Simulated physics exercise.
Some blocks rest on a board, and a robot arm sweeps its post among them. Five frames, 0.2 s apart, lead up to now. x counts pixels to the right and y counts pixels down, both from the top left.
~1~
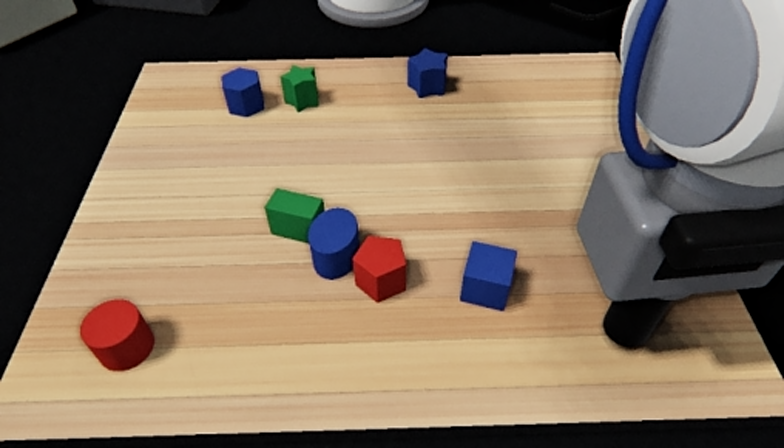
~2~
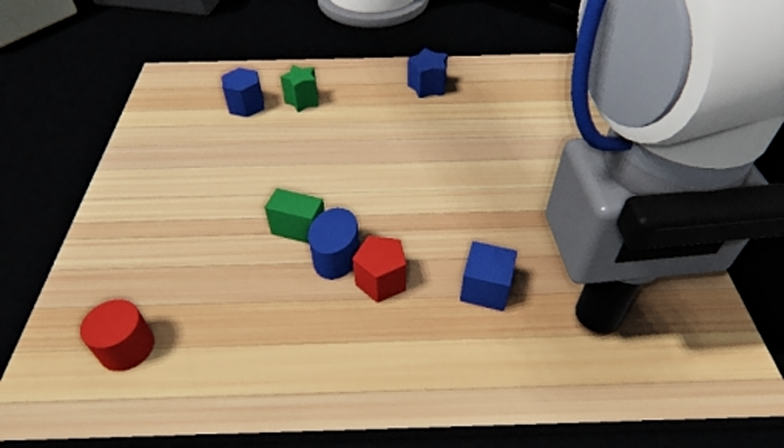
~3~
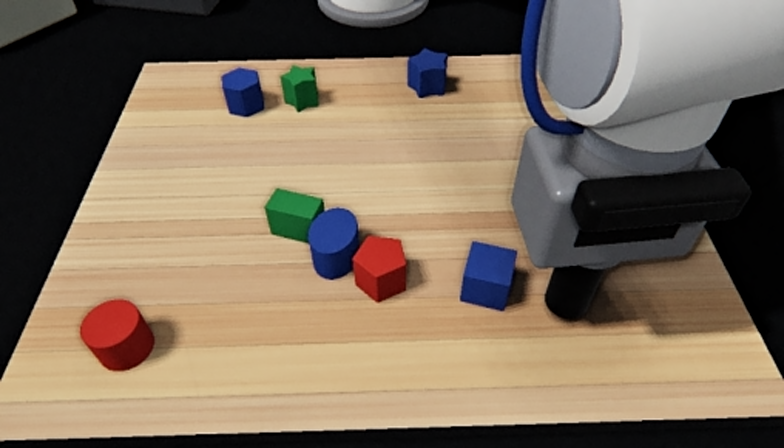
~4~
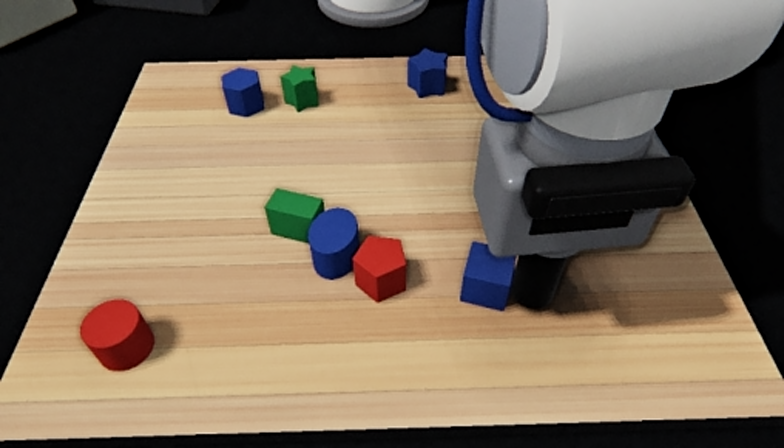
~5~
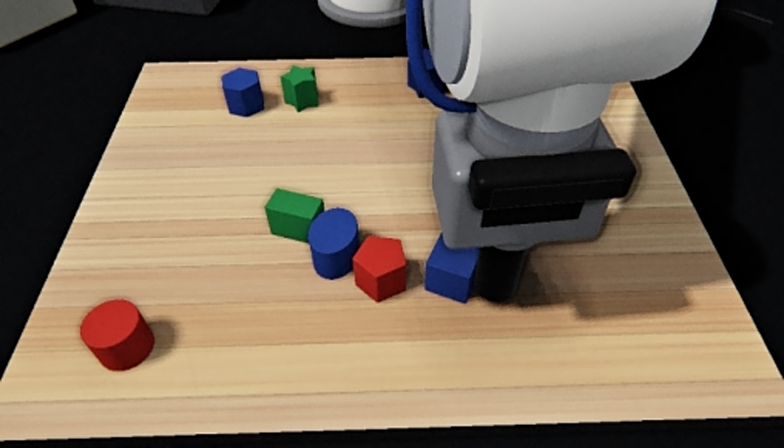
The video shows a robot arm moving left across a wooden board scattered with red, green and blue blocks, its black post reaching the blue cube and pushing it left toward the red pentagon while the other blocks stay still.
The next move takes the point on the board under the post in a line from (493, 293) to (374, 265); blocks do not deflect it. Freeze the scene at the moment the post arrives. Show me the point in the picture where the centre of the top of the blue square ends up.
The centre of its top will be at (332, 253).
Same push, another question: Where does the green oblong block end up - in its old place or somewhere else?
The block moves away from its spot.
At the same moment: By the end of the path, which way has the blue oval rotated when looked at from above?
Direction: Clockwise.
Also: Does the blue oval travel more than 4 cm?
It seems not.
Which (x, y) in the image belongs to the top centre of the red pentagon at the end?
I'd say the red pentagon ends with its top centre at (294, 280).
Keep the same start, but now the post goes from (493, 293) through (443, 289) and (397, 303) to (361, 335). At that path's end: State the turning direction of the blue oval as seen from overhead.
It turns clockwise.
On the path given first. One third of the way, post at (453, 276); red pentagon at (362, 256); blue square at (412, 246), turned 15° anticlockwise.
Two thirds of the way, post at (412, 266); green oblong block at (289, 198); blue oval at (318, 228), turned 35° clockwise; red pentagon at (324, 268); blue square at (367, 246), turned 35° anticlockwise.
At the end, post at (373, 257); green oblong block at (285, 194); blue oval at (301, 226), turned 60° clockwise; red pentagon at (294, 280), turned 20° anticlockwise; blue square at (332, 253), turned 55° anticlockwise.
